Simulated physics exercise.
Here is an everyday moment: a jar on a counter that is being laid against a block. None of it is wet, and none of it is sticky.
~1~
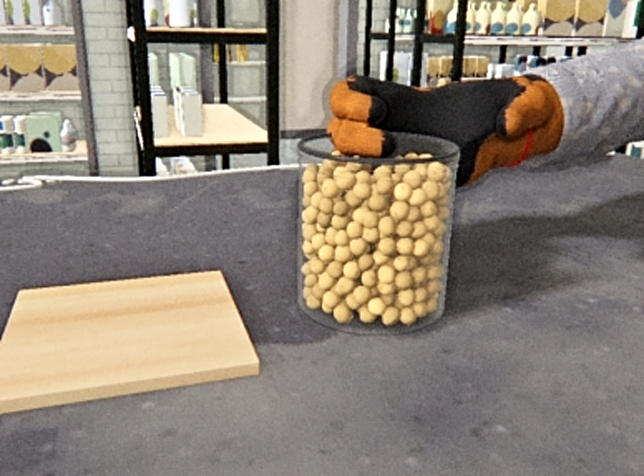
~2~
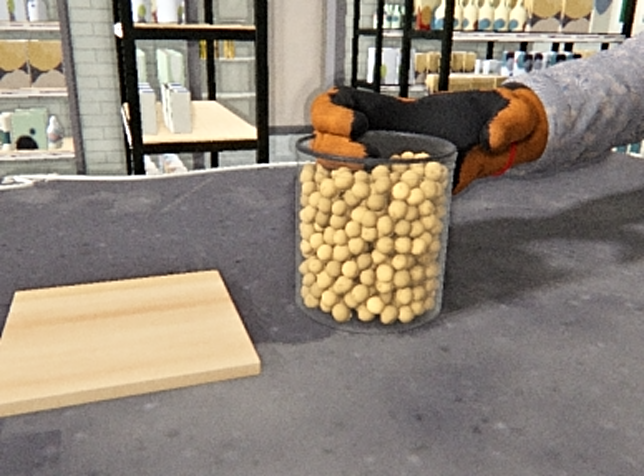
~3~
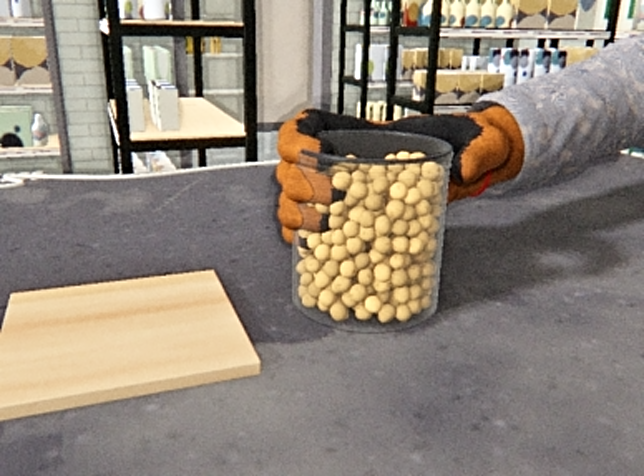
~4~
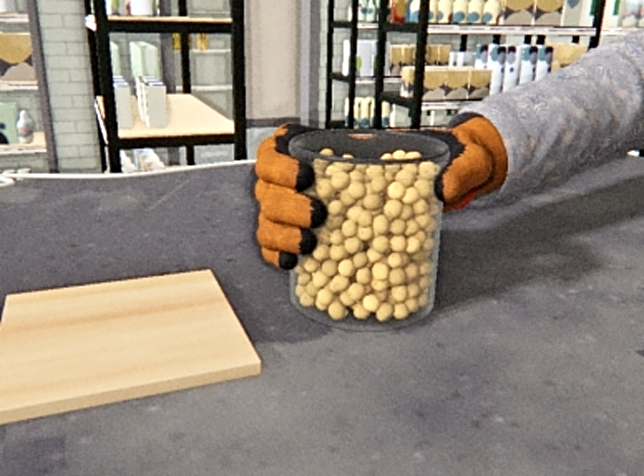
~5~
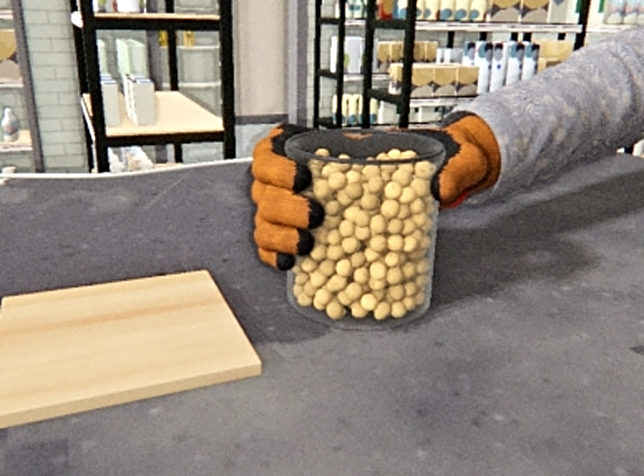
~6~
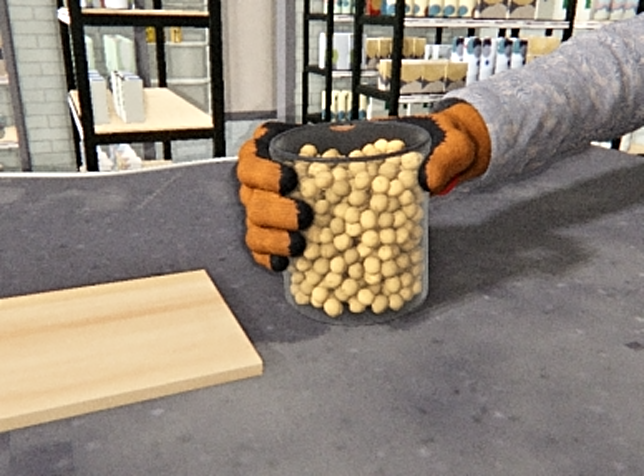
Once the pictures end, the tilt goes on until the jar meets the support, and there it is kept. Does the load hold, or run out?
Resting there: Filling partly lost.
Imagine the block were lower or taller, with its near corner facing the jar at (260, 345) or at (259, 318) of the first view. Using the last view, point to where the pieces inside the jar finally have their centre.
(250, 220), then (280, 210).
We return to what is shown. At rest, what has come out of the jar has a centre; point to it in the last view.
Roughly at (69, 326).
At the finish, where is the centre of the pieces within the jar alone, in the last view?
Somewhere about (233, 243).
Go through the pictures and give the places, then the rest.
The first frame shows jar at (374, 226), nearly full of dried chickpeas; block at (127, 328), its top about level with the jar's foot.
The second frame shows jar at (371, 225), upright; rim at (302, 149); top of the contents at (379, 181).
The third frame shows jar at (368, 225), upright; rim at (299, 149); block at (124, 330).
The fourth frame shows jar at (365, 224), upright; rim at (297, 149); top of the contents at (372, 180).
The fifth frame shows jar at (361, 223), upright; rim at (294, 150); block at (121, 333).
The sixth frame shows jar at (353, 217), leaning 5°; rim at (278, 151); block at (121, 334), its top about level with the jar's foot.
Then, 0.62 s after the last picture, the jar leans 41°; everything is still inside.
Then, 1.17 s after the last picture, the jar leans 73°; a stray few of the dried chickpeas out of it.
Then, 1.64 s after the last picture, the jar rests on the block at 78°; a small part of the dried chickpeas out of it.
At rest, the jar rests on the block at 78°; a small part of the dried chickpeas out of it.
